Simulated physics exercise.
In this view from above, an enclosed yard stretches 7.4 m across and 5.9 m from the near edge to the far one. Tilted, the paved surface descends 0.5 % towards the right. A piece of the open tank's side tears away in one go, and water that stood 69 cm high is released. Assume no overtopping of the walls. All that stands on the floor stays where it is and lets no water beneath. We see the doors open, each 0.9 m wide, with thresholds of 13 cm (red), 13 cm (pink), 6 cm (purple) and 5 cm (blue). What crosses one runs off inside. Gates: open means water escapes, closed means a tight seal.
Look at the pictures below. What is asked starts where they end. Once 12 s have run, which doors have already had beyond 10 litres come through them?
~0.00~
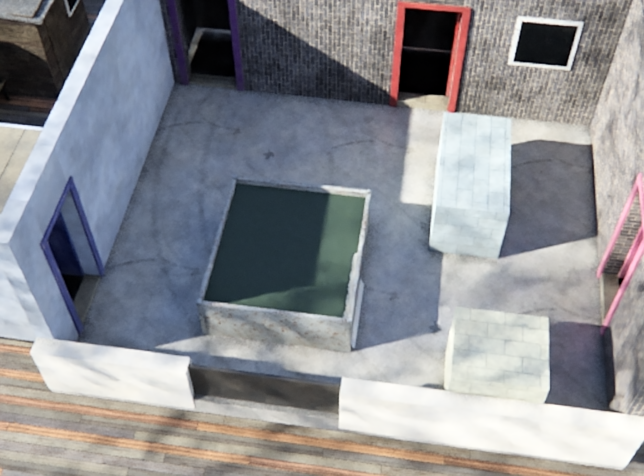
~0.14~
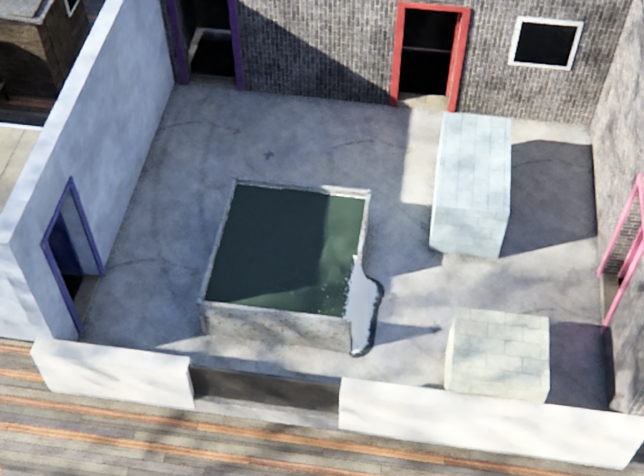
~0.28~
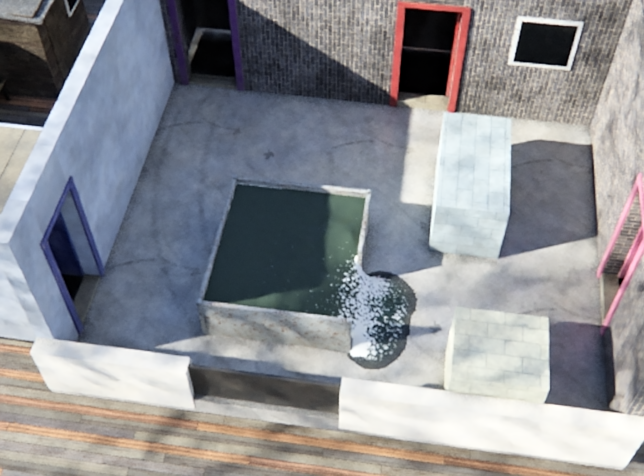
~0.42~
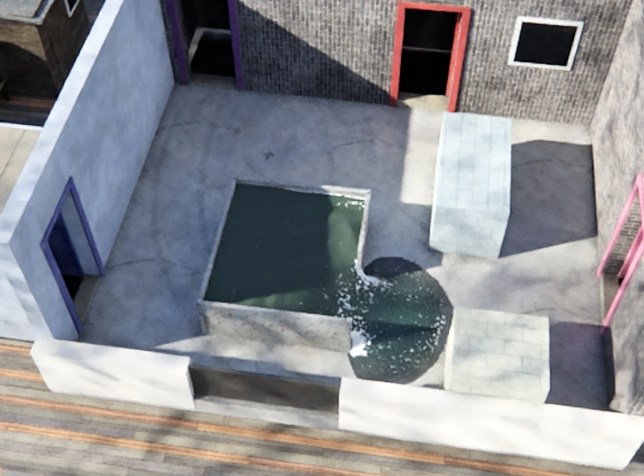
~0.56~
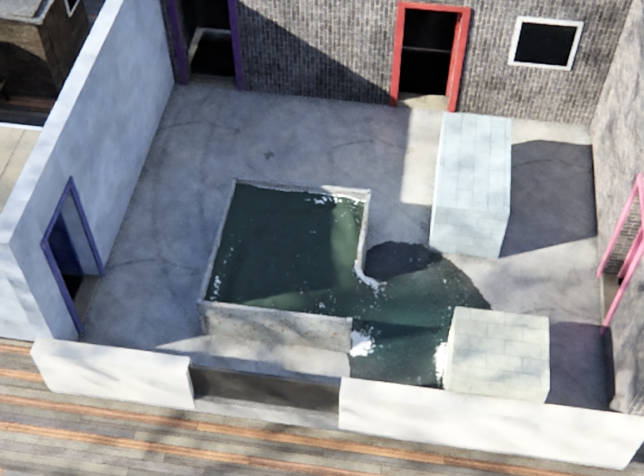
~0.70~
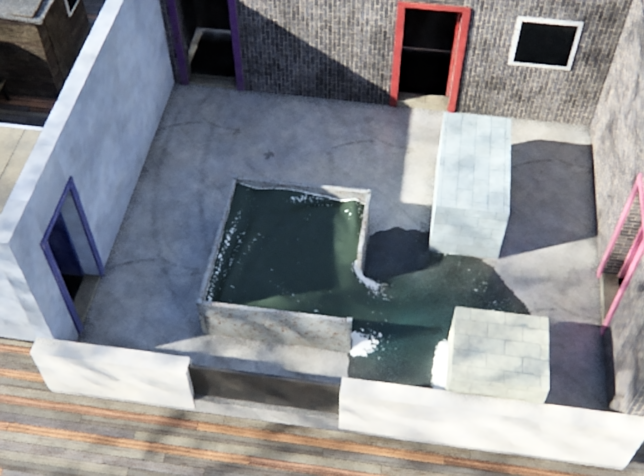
My prediction: Red door: Below the cap; pink door: Above the cap; purple door: Above the cap; blue door: Above the cap.
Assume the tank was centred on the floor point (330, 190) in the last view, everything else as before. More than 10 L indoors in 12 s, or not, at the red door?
Well, red ends up beyond the mark.
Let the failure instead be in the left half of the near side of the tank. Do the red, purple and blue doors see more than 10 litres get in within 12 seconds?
Note: Red short of the mark, purple beyond the mark, blue beyond the mark.
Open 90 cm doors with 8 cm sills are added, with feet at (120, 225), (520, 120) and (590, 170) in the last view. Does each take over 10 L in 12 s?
Per doorway, in order: Insufficient / sufficient / sufficient.
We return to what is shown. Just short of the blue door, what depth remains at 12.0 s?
Roughly 5.5 cm deep.
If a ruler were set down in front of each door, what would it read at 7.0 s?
Measured in centimetres, the red door gives 6, the pink door 15, the purple door 1 and the blue door 9.
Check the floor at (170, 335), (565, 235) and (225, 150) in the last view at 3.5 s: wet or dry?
Soaked, soaked, untouched.
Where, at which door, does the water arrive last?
I'd say the purple one.
After 1.4 s water covers 20 % of the floor and is deepest (54 cm) near (431, 416); red door not reached, pink door 12 cm at the sill, 3 L in, purple door not reached, blue door not reached.
After 2.2 s water covers 30 % of the floor and is deepest (40 cm) near (431, 416); red door not reached, pink door 32 cm at the sill, 64 L in, purple door not reached, blue door not reached.
After 3.5 s water covers 50 % of the floor and is deepest (28 cm) near (68, 366); red door not reached, pink door 24 cm at the sill, 178 L in, purple door not reached, blue door 9 cm at the sill, 5 L in.
After 7.0 s water covers 90 % of the floor and is deepest (18 cm) near (609, 440); red door 6 cm at the sill, 0 L in, pink door 15 cm at the sill, 272 L in, purple door 1 cm at the sill, 0 L in, blue door 9 cm at the sill, 52 L in.
After 12.0 s water covers 100 % of the floor and is deepest (12 cm) near (592, 154); red door 7 cm at the sill, 0 L in, pink door 9 cm at the sill, 277 L in, purple door 9 cm at the sill, 37 L in, blue door 5 cm at the sill, 73 L in.
